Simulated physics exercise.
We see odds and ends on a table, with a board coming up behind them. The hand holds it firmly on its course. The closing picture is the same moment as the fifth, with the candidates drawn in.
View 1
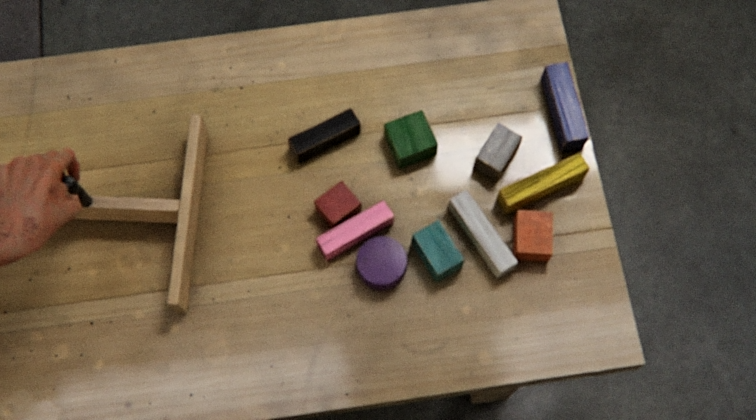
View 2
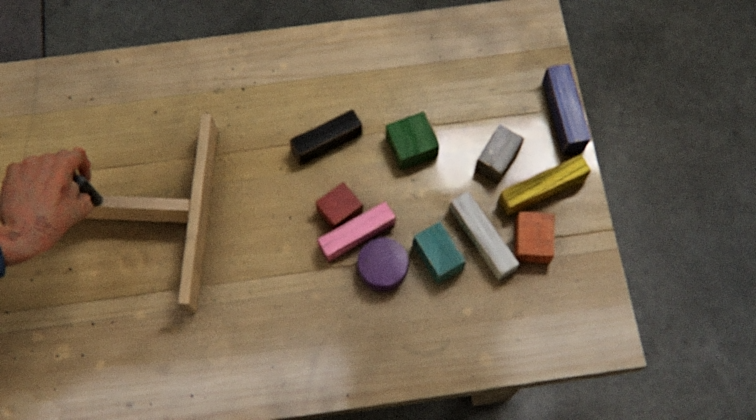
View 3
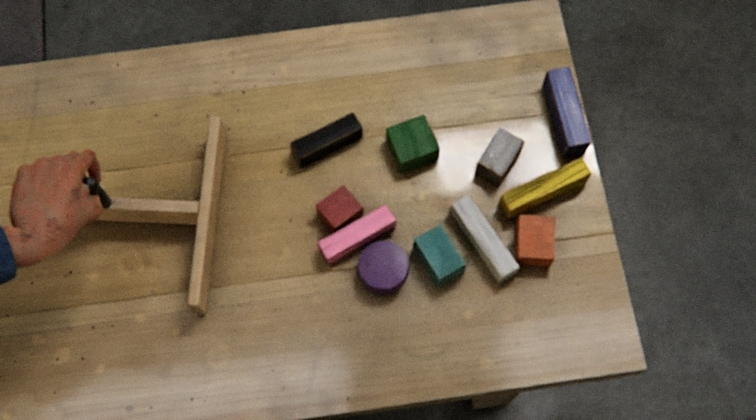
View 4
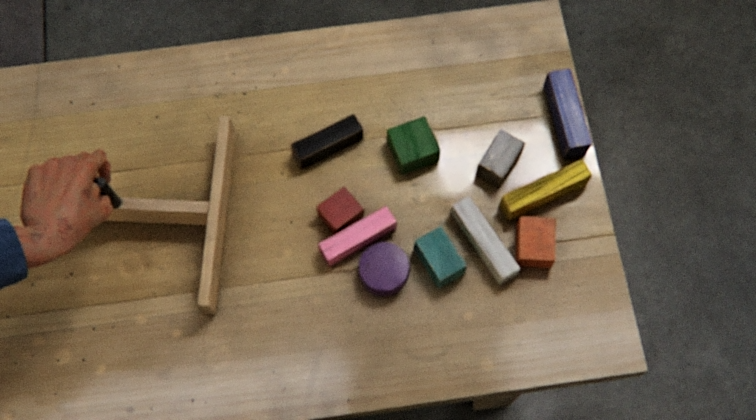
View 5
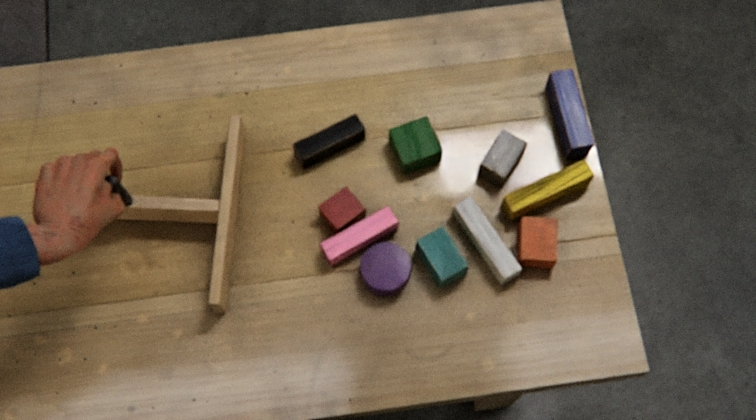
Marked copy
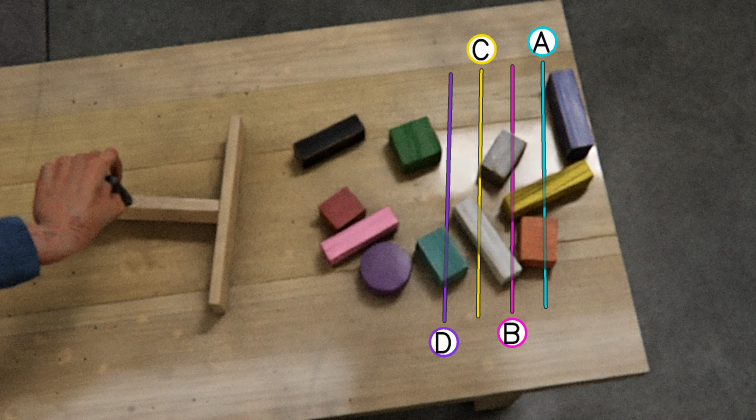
A hand in a blue sleeve grips a T-shaped wooden board at the left of a pale wooden table, seen from above against a dark grey floor. To the right lie a black stick, green, grey, red, turquoise and orange blocks, pink, yellow and whitish sticks, a purple disc and a blue bar. The hand slides the board slowly rightward, touching none of them.
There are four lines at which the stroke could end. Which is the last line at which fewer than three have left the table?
It should halt at B.
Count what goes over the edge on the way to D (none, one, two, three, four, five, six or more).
By then, none.
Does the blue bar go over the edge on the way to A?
Yes.
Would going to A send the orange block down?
Yes.
On the marked copy, A at (544, 179); B at (512, 183); C at (480, 187); D at (448, 191).
With B. Early on, board (329, 192); black stick (376, 131); pink stick (372, 234).
Further on, board (433, 179); yellow stick (575, 185); orange block (553, 241).
At the end, board (512, 168); yellow stick over the edge; blue bar (580, 110); one fallen.
As for the rest, A drops four; C is within the limit but short; D is within the limit but short.
